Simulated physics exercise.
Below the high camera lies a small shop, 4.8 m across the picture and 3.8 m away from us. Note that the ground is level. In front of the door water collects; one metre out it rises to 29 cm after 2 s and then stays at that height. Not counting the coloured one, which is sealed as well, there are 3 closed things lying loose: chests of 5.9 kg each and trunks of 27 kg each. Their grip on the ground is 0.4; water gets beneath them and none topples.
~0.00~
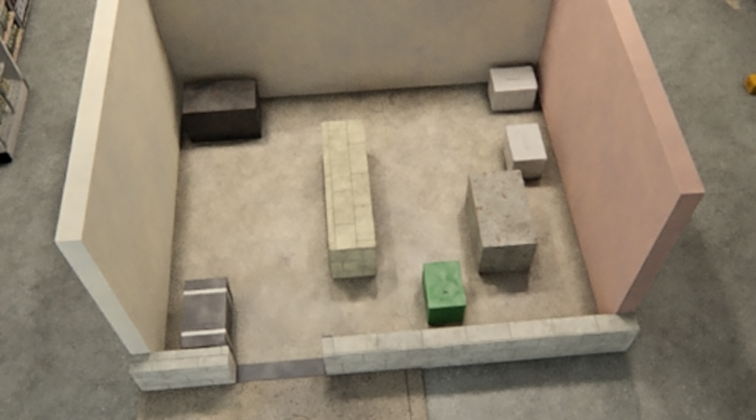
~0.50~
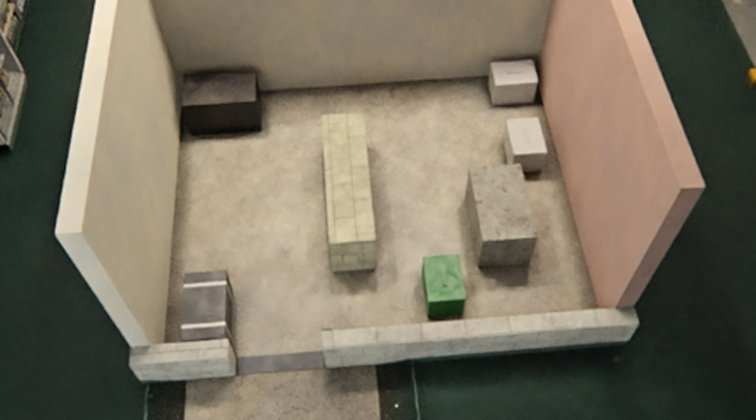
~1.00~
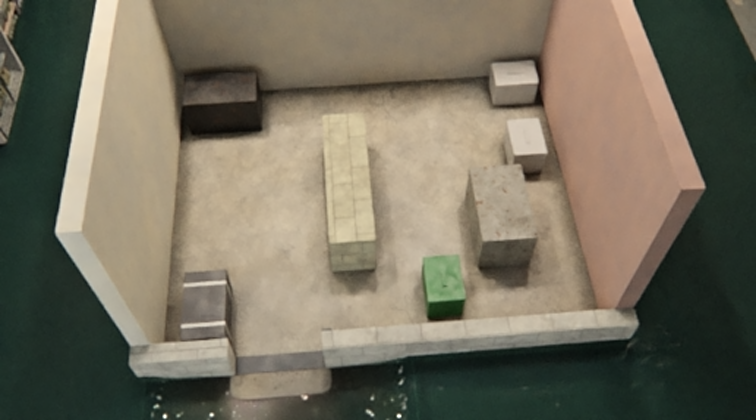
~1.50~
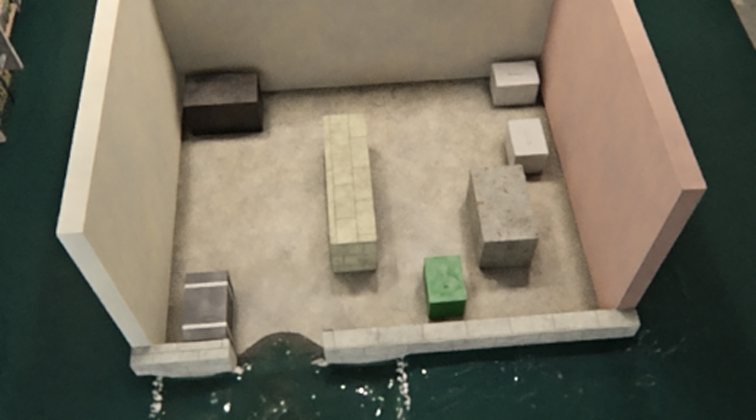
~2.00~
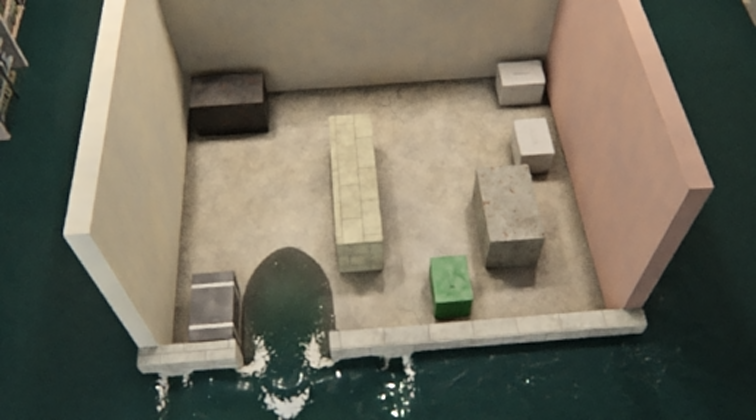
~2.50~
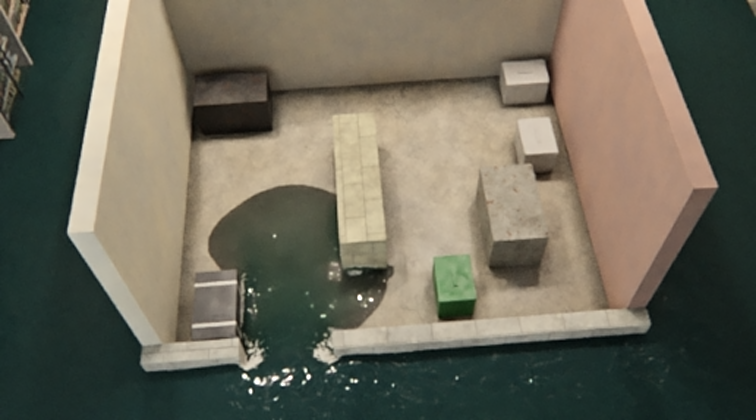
In a small shop seen from above, dark water spread around the outside walls, then poured through the front doorway and widened across the left floor, while the green chest and other boxes stayed put.
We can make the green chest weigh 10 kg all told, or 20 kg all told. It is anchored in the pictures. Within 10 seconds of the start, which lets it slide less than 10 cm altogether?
I would say it takes the heavier mass.
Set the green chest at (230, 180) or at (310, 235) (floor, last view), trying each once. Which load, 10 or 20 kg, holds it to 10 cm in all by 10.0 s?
At the first spot nothing offered works, at the second nothing offered works.
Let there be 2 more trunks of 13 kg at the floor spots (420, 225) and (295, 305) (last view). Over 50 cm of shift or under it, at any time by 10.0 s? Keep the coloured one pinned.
Respectively, not exceeded and exceeded.
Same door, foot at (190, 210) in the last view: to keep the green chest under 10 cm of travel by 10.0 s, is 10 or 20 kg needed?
In that case neither load is enough.
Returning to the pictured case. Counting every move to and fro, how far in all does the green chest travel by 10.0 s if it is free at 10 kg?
About 150 cm altogether.
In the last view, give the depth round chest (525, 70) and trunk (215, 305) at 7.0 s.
I'd estimate 11 cm for the first and 6 cm for the second.
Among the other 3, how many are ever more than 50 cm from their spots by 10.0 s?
It adds up to 1.
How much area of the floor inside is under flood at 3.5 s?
I'd put it close to 7.5 m2.
After 3.5 s the green chest would be 0 cm from its start with 10 kg and 0 cm from its start with 20 kg; 3 cm of water round it then.
After 4.5 s the green chest would be 19 cm from its start with 10 kg and 0 cm from its start with 20 kg; 3 cm of water round it then.
After 7.0 s the green chest would be 87 cm from its start with 10 kg and 0 cm from its start with 20 kg; 4 cm of water round it then.
After 10.0 s the green chest would be 108 cm from its start with 10 kg and 1 cm from its start with 20 kg; 8 cm of water round it then.
